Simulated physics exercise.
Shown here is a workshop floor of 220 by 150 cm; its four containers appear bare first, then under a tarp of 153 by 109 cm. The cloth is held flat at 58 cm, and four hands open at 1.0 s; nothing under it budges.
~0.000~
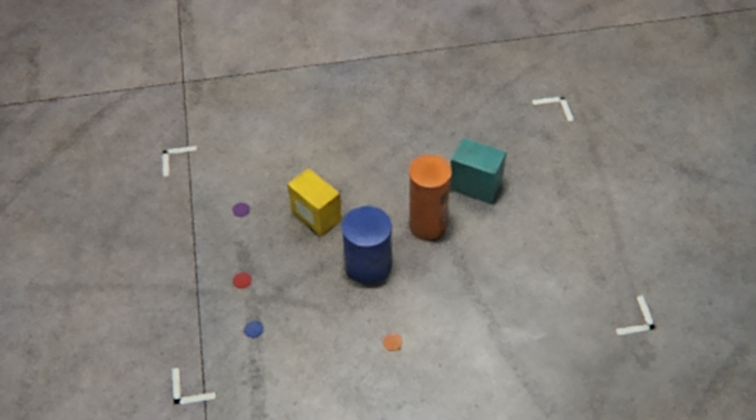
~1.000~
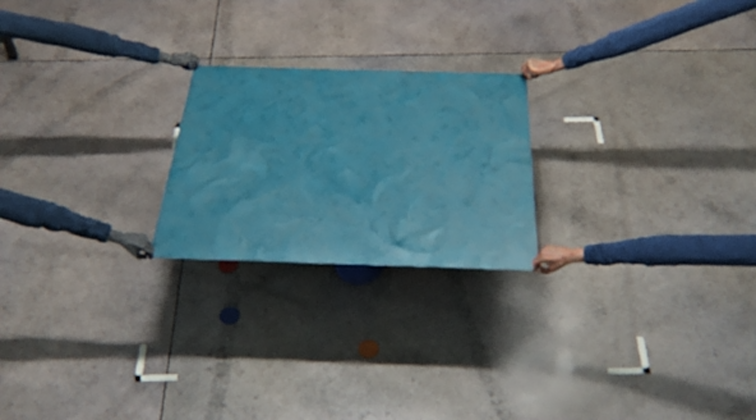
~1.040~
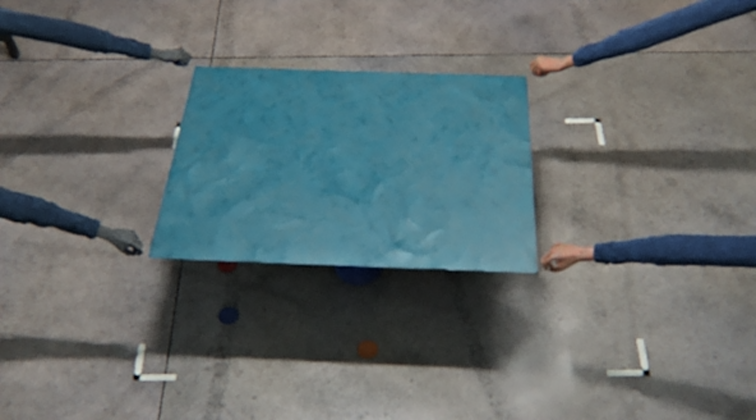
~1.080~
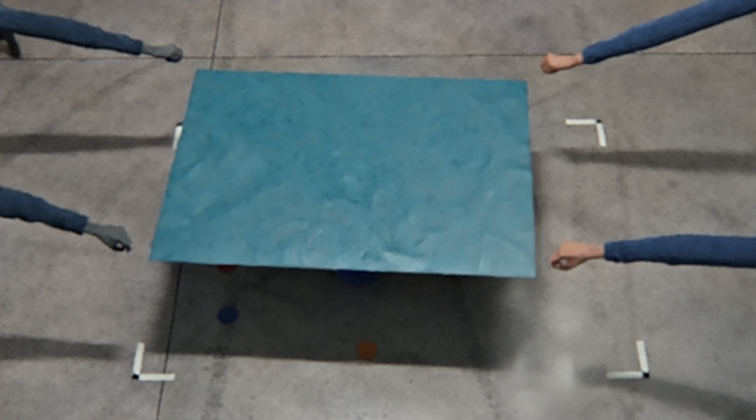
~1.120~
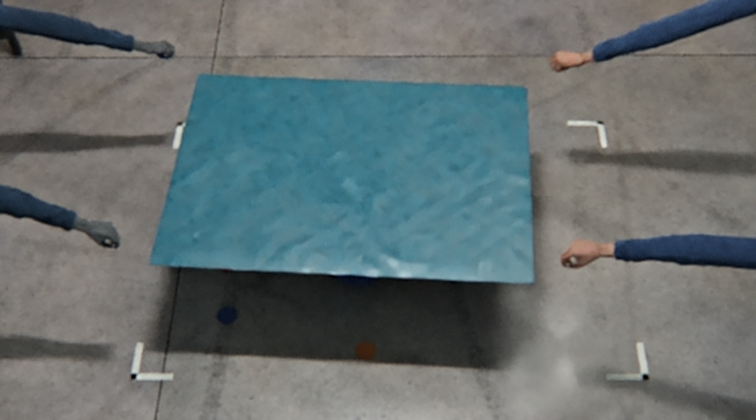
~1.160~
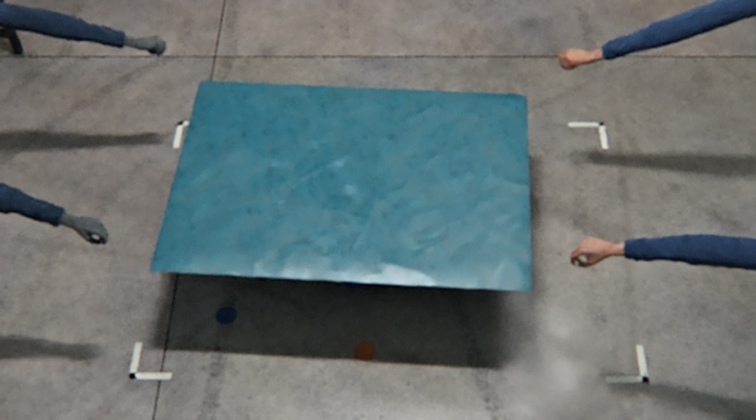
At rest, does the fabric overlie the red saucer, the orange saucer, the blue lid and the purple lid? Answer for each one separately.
The red saucer vanishes under it, the orange saucer remains in the open, the blue lid gets covered, the purple lid ends under the cloth.
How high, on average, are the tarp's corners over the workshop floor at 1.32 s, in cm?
On average the corners sit about 22 cm above the surface.
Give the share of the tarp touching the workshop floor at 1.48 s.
Roughly 0 per cent.
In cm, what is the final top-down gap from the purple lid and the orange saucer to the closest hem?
First: Approx. 6 cm; second: Approx. 16 cm.
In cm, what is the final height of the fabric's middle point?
Looks like close to 34 cm up.
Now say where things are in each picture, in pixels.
In the first frame, shows, red saucer (242, 280); orange saucer (393, 342); blue lid (254, 329); purple lid (241, 209); blue tub (367, 226), 31 cm tall; orange bin (430, 170), 42 cm tall; yellow carton (314, 188), 23 cm tall; teal crate (479, 155), 24 cm tall.
In the second frame, shows, tarp corners (149, 258) (195, 66) (526, 74) (538, 271); highest point 58 cm, lowest 58 cm.
In the third frame, shows, tarp corners (148, 258) (195, 67); highest point 57 cm, lowest 57 cm.
In the fourth frame, shows, tarp corners (148, 261) (197, 70); highest point 55 cm, lowest 55 cm.
In the fifth frame, shows, tarp corners (149, 265) (198, 75); highest point 52 cm, lowest 51 cm.
In the sixth frame, shows, tarp corners (150, 272) (200, 82) (527, 96) (532, 293); highest point 48 cm, lowest 46 cm.
By 1.3 s, 0 % of it is down, spanning 156 by 112 cm, above red saucer, blue lid, purple lid.
By 1.5 s, 0 % of it is down, spanning 146 by 106 cm, above red saucer, blue lid, purple lid.
By 1.6 s, 10 % of it is down, spanning 143 by 105 cm, above red saucer, blue lid, purple lid.
By 1.8 s, 10 % of it is down, spanning 143 by 104 cm, above red saucer, blue lid, purple lid.
By 3.3 s, 10 % of it is down, spanning 142 by 104 cm, above red saucer, blue lid, purple lid.
